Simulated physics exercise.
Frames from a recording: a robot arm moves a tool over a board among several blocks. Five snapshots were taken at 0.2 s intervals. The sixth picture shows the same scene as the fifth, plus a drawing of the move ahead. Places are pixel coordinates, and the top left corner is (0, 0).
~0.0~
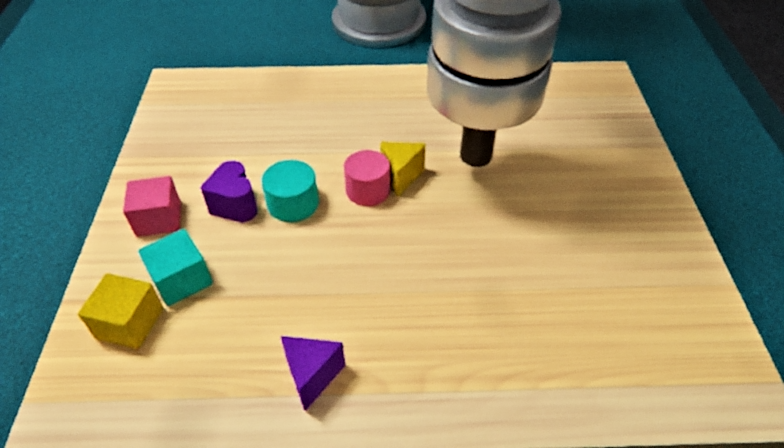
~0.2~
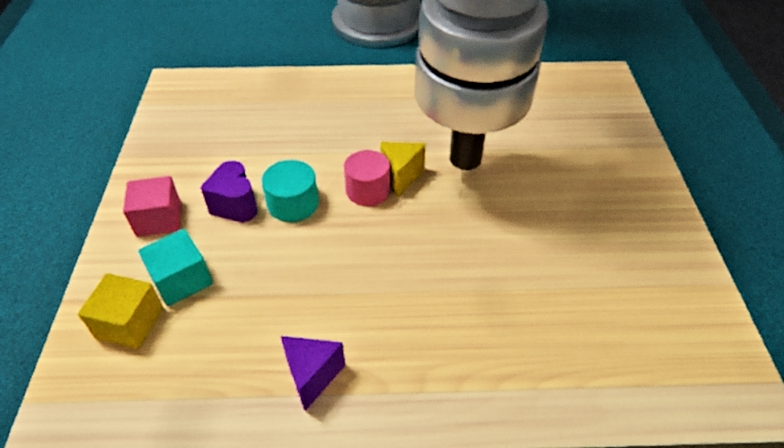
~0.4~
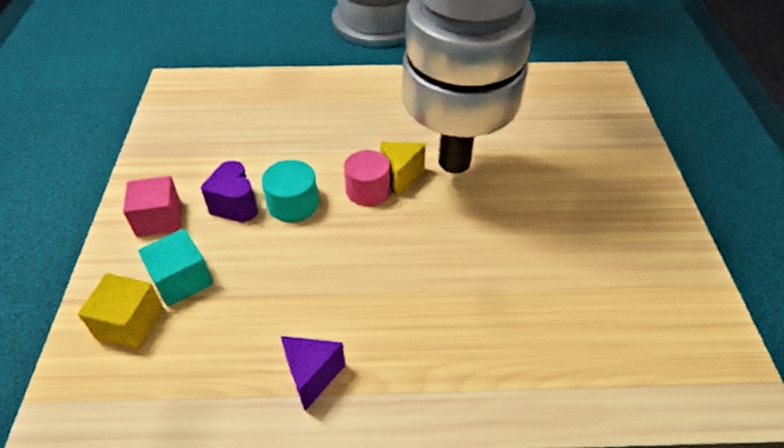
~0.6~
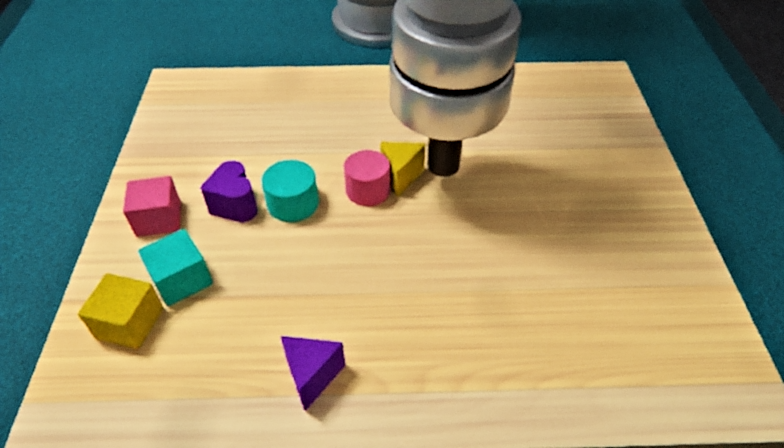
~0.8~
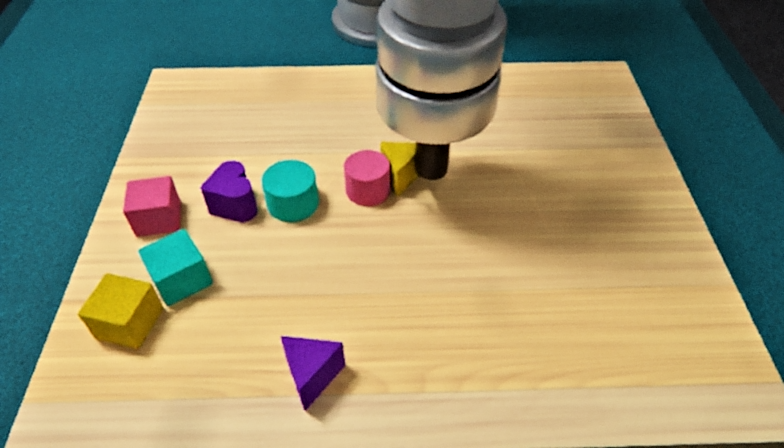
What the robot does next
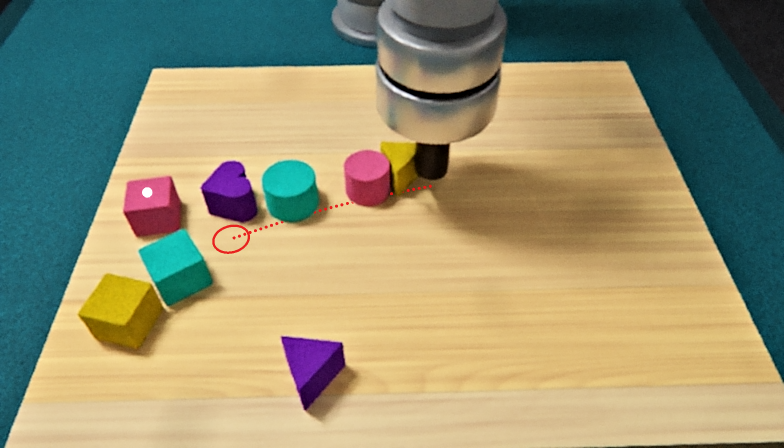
On a wooden board over a teal surface, a robot arm moved its black-tipped tool slowly left toward a yellow triangular block beside a pink round one, while all the colored blocks stayed still.
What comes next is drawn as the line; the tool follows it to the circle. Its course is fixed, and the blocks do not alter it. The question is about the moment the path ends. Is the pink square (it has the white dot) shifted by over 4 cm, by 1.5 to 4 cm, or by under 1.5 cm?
Once the path is done, the pink square lies within 1.5 cm of its present place.
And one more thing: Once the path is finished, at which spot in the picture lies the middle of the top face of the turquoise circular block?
By then it is at (244, 172).
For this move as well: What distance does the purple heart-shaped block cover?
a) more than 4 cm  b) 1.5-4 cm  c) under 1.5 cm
b: 1.5-4 cm.
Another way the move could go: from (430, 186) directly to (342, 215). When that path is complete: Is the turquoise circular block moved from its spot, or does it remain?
Gets moved.
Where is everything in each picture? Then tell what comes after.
The first picture shows tool tip (476, 157); block tops, pink square (147, 192); purple heart-shaped block (228, 179); turquoise circular block (288, 177); pink circular block (367, 164); yellow triangular piece (402, 151).
The second picture shows tool (465, 160); blocks unchanged.
The third picture shows tool (455, 163); blocks unchanged.
The fourth picture shows tool (443, 166); blocks unchanged.
The fifth picture shows tool (432, 169); pink square (147, 192); purple heart-shaped block (228, 179); turquoise circular block (288, 177); pink circular block (367, 164); yellow triangular piece (402, 151).
Path on the board, from (430, 186) over (333, 207) to (231, 239); the dot is on the pink square.
On the path given first. One third of the way, tool (364, 182); turquoise circular block (280, 177); pink circular block (328, 162); yellow triangular piece (380, 145), turned 25° clockwise.
Two thirds of the way, tool (297, 200); purple heart-shaped block (200, 189); turquoise circular block (244, 172); pink circular block (355, 151); yellow triangular piece (392, 142).
At the end, tool (226, 222); pink square in place; purple heart-shaped block (197, 189); turquoise circular block (244, 172); pink circular block (358, 151); yellow triangular piece (397, 142).
